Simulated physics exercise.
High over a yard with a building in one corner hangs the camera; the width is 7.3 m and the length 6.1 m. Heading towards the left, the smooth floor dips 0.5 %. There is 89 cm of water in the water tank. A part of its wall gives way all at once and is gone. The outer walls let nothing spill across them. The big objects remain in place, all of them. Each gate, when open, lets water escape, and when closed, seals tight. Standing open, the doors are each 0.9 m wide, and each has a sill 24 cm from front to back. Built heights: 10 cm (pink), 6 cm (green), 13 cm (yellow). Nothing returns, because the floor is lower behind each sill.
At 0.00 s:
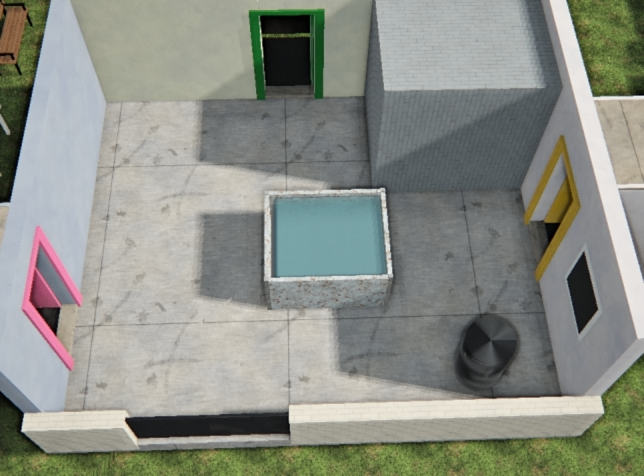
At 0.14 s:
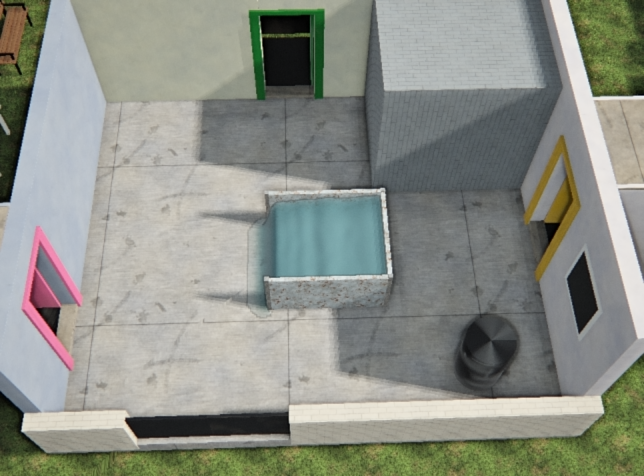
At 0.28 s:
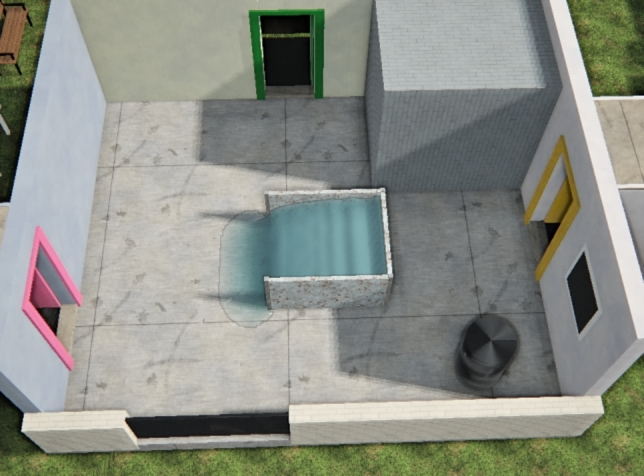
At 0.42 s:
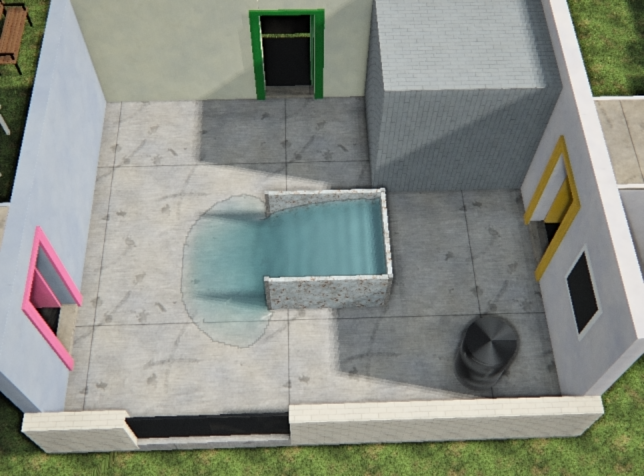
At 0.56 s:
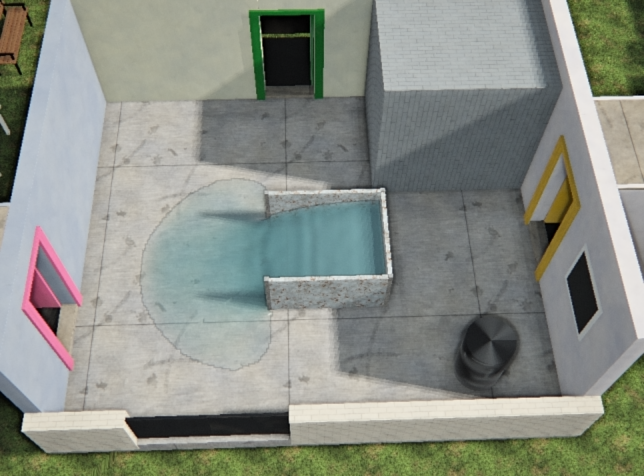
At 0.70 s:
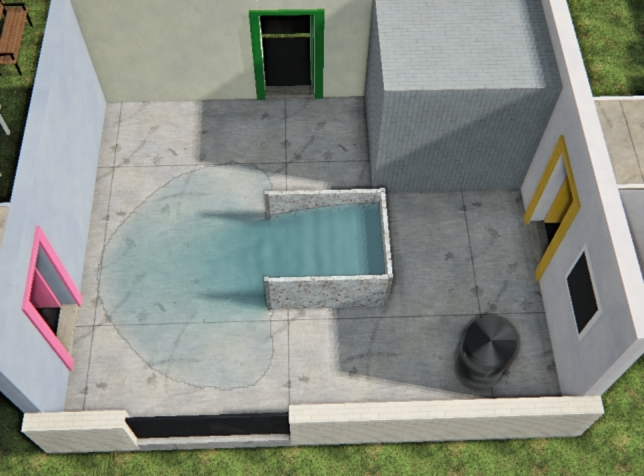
A stone-walled tank of blue-green water sits in the middle of a walled grey yard, seen from high above by a still camera. A green doorway stands at the back, a pink one on the left, a yellow one on the right, with a grey block behind and a dark round object at lower right. The tank's left wall vanishes, and water pours out, spreading leftward across the floor in a widening, thinning rounded sheet.
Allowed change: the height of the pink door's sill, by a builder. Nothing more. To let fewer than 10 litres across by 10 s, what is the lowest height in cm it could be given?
The lowest such height is close to 30 cm.
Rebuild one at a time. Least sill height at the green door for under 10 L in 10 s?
At green, about 6.5 cm.
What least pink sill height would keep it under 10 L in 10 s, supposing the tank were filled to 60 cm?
I'd go with near 20 cm then.
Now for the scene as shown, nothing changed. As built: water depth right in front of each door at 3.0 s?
Pink door: 21 cm; green door: 0 cm; yellow door: 0 cm.
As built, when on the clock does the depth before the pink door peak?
Peak: Close to 1.8 s.
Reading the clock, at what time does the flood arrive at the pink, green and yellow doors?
Pink 0.9 s / green 3.4 s / yellow 6.5 s.
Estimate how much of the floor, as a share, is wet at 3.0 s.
Approximately 45 % of the floor.
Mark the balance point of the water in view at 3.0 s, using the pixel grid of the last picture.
It lies near (169, 256) in the last picture.
After 1.4 s water covers 40 % of the floor, deepest (42 cm) near (95, 274); 27 cm at the pink door, 40 litres in over its 10 cm sill.
After 3.0 s water covers 45 % of the floor, deepest (33 cm) near (107, 108); 21 cm at the pink door, 195 litres in over its 10 cm sill.
After 10.0 s water covers 100 % of the floor, deepest (10 cm) near (245, 105); 7 cm at the pink door, 241 litres in over its 10 cm sill.
At the pink door as built, the water arrived by 0.9 s and peaked near 31 cm at 1.8 s.
With a sill of 28 cm, 17 litres would have come in within the 10 s; with 32.5 cm, 4 litres. So under 10 litres takes about 30 cm.
